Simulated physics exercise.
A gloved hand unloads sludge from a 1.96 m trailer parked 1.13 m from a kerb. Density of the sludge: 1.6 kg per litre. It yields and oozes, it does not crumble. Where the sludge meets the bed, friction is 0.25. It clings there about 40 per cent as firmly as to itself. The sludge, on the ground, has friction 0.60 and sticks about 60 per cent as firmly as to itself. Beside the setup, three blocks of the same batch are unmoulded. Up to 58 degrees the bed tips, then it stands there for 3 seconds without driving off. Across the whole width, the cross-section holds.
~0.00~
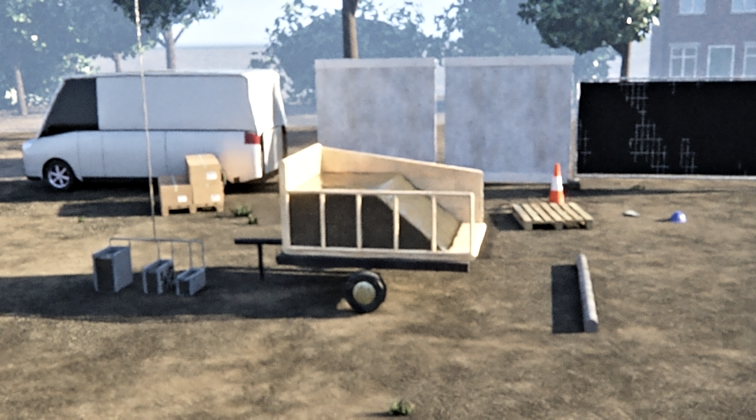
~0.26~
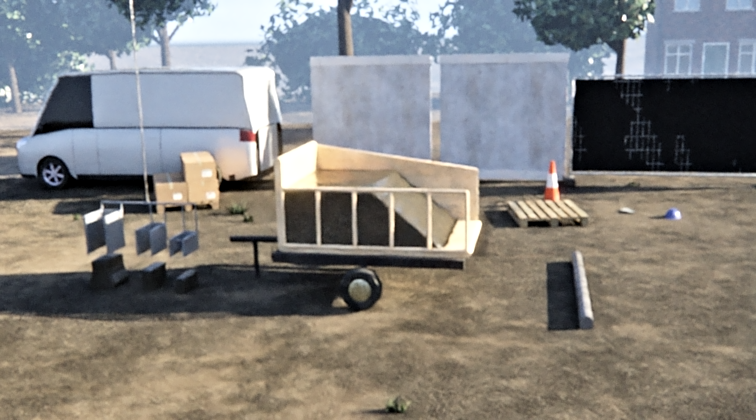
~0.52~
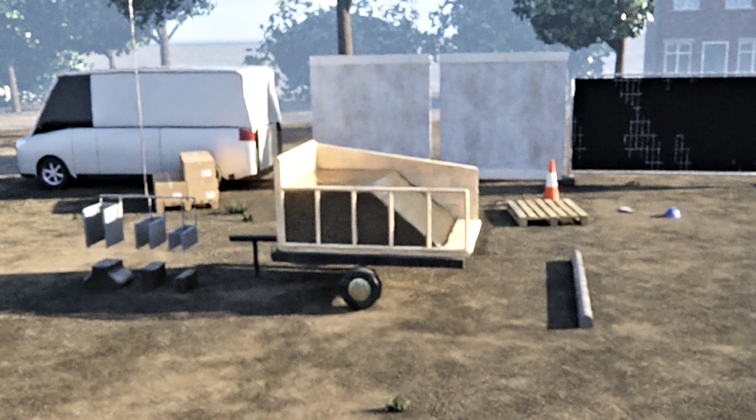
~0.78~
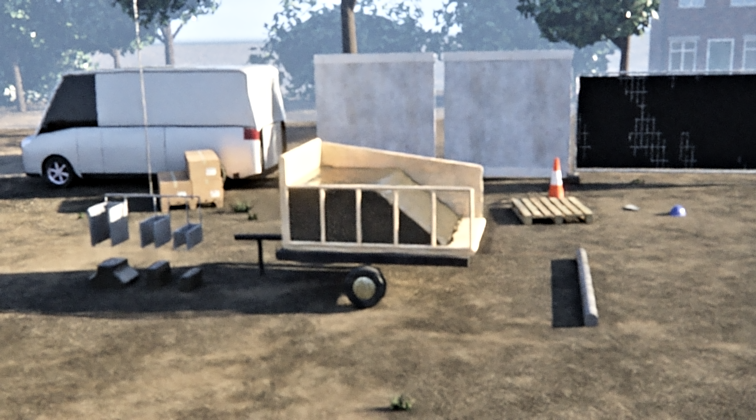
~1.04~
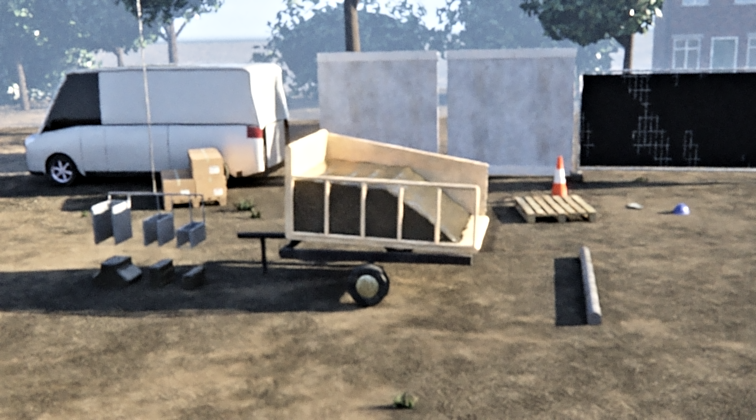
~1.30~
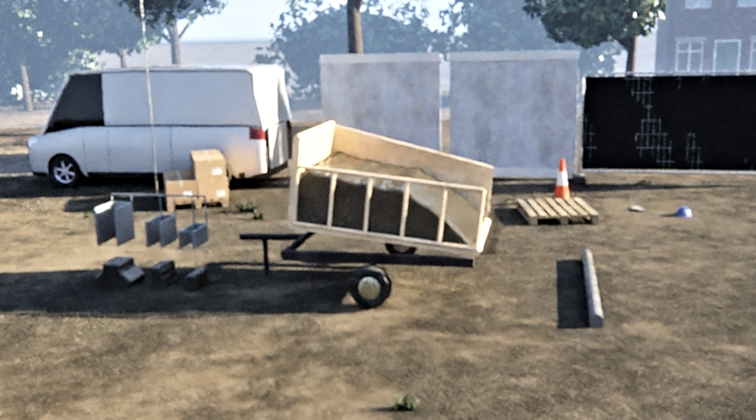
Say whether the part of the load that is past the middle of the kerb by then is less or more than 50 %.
I would say less.
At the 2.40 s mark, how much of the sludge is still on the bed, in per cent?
55 %.
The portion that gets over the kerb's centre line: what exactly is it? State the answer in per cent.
Near 45 %.
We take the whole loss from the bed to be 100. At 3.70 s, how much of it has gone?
The figure is some 100 %.
By 2.40 s, the tilt is 22 degrees, 55 % is on the bed and 0 % past the kerb's middle.
By 3.70 s, the tilt is 41 degrees, none is on the bed and 43 % past the kerb's middle.
By 5.00 s, the tilt is 58 degrees, none is on the bed and 44 % past the kerb's middle.
By 6.30 s, the tilt is 58 degrees, none is on the bed and 44 % past the kerb's middle.
By 8.00 s, at the end, the tilt is 58 degrees, none is on the bed and 44 % past the kerb's middle.
